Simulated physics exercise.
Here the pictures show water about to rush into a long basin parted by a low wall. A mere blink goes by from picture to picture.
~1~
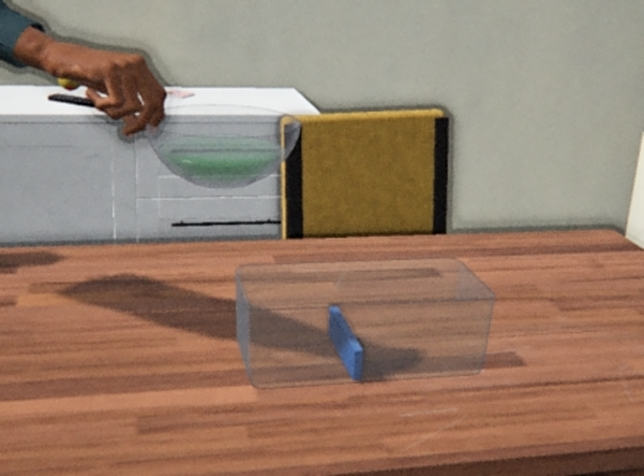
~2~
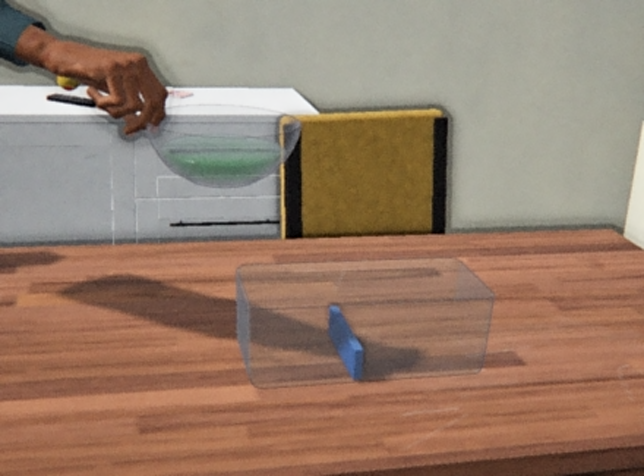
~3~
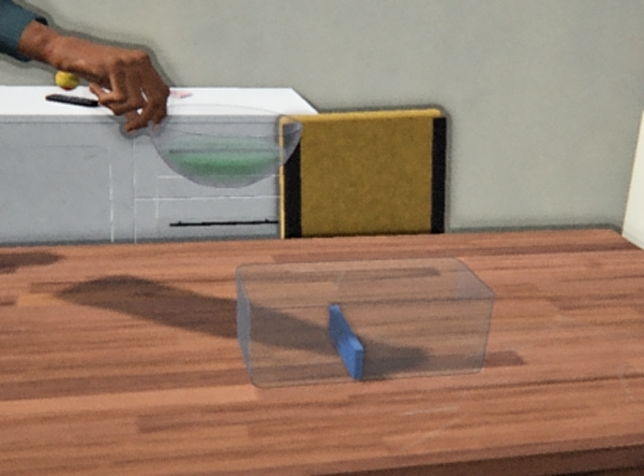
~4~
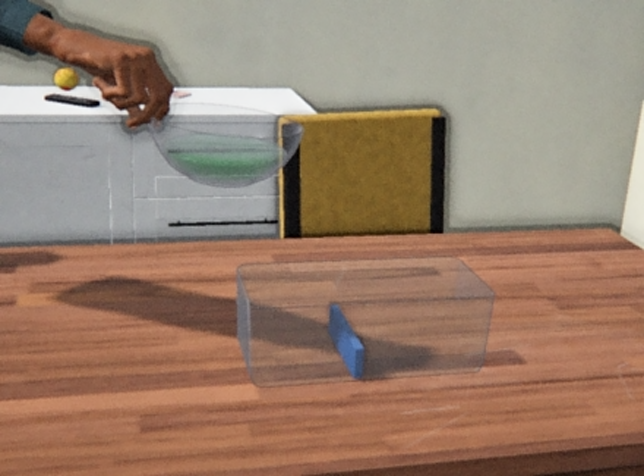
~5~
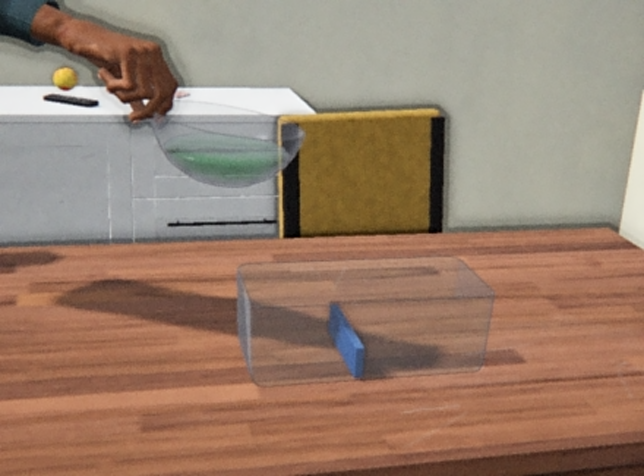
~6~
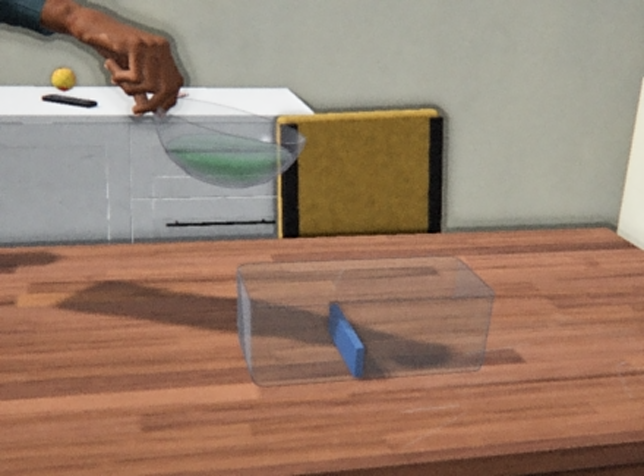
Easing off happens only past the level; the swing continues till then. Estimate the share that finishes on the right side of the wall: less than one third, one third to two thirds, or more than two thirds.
The amount right of the wall is going to stop below one third.
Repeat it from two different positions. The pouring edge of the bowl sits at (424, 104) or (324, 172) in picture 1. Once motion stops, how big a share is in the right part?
The first start gives some 90 %, the second some 40 %.
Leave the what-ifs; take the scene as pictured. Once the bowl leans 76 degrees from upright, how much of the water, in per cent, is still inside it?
About 30 %.
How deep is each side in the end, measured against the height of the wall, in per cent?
Left side 60 percent, right side 0 percent.
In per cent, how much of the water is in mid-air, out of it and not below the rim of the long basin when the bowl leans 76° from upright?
That works out near 50 percent.
A moment on, the bowl is tipped on its side and 30 per cent is still to pour, 17 is left of the wall and 1 right of it.
Next, the bowl is tipped right over and 0 per cent is still to pour, 88 is left of the wall and 9 right of it.
Then the bowl is tipped right over and 0 per cent is still to pour, 87 is left of the wall and 11 right of it.
Later the bowl is tipped right over and 0 per cent is still to pour, 87 is left of the wall and 11 right of it.
At rest 87 per cent lies left of the wall, 11 right of it and 2 outside.
